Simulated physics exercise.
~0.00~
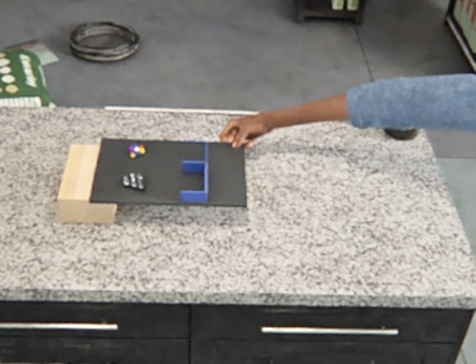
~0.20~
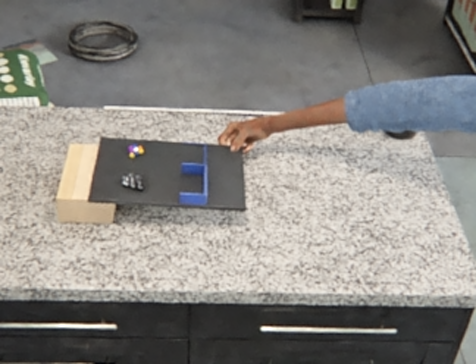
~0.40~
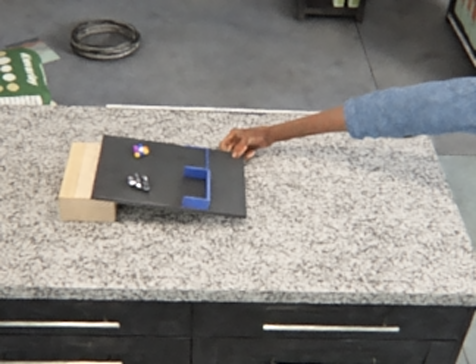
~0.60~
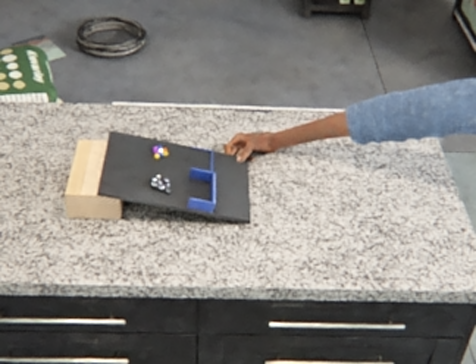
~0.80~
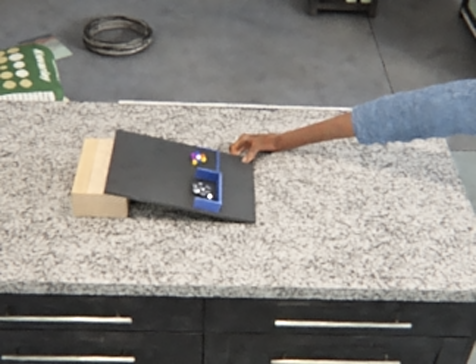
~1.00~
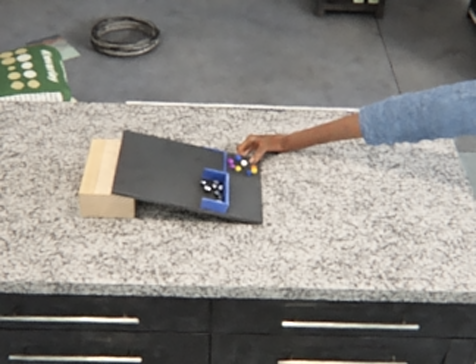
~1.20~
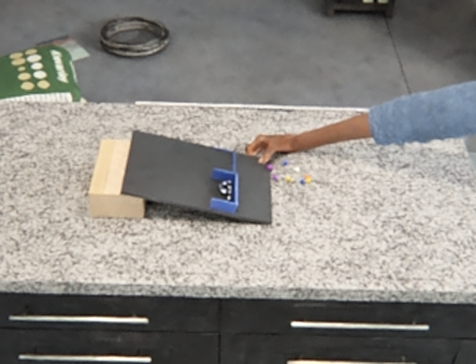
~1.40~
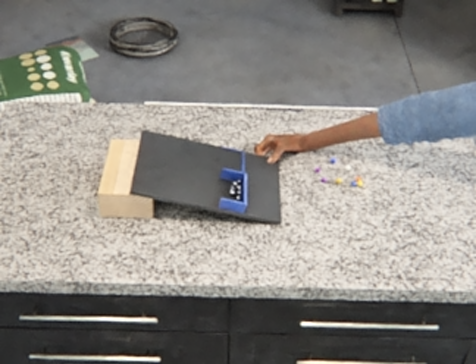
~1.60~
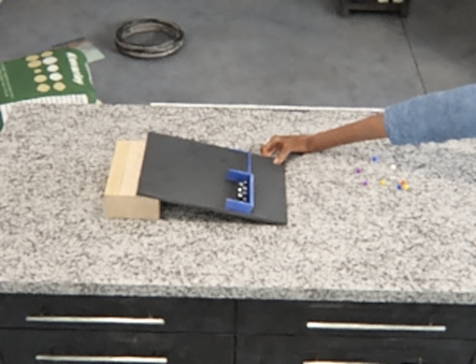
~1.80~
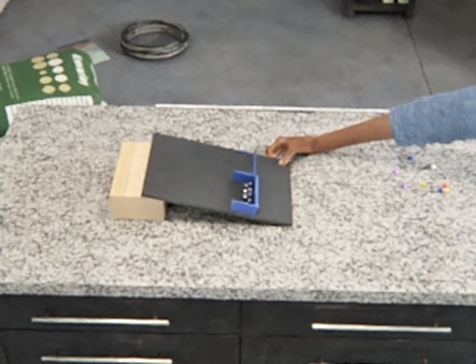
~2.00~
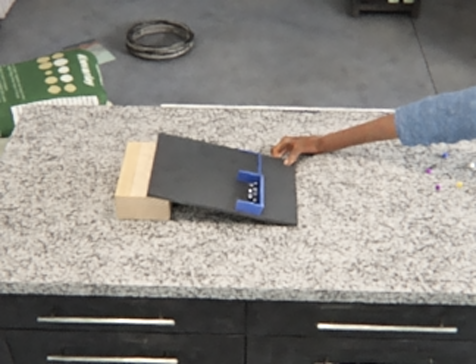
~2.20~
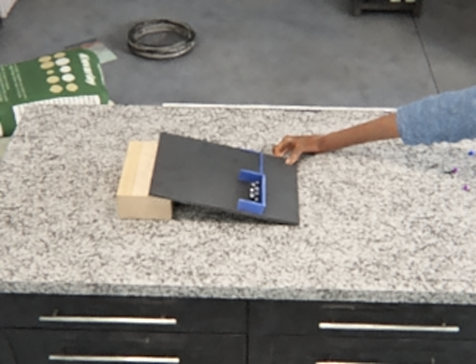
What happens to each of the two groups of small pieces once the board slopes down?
The black and white pieces in front slide down and stay caught at their blue strip. The colourful pieces at the back get past theirs and scatter away to the right across the counter.
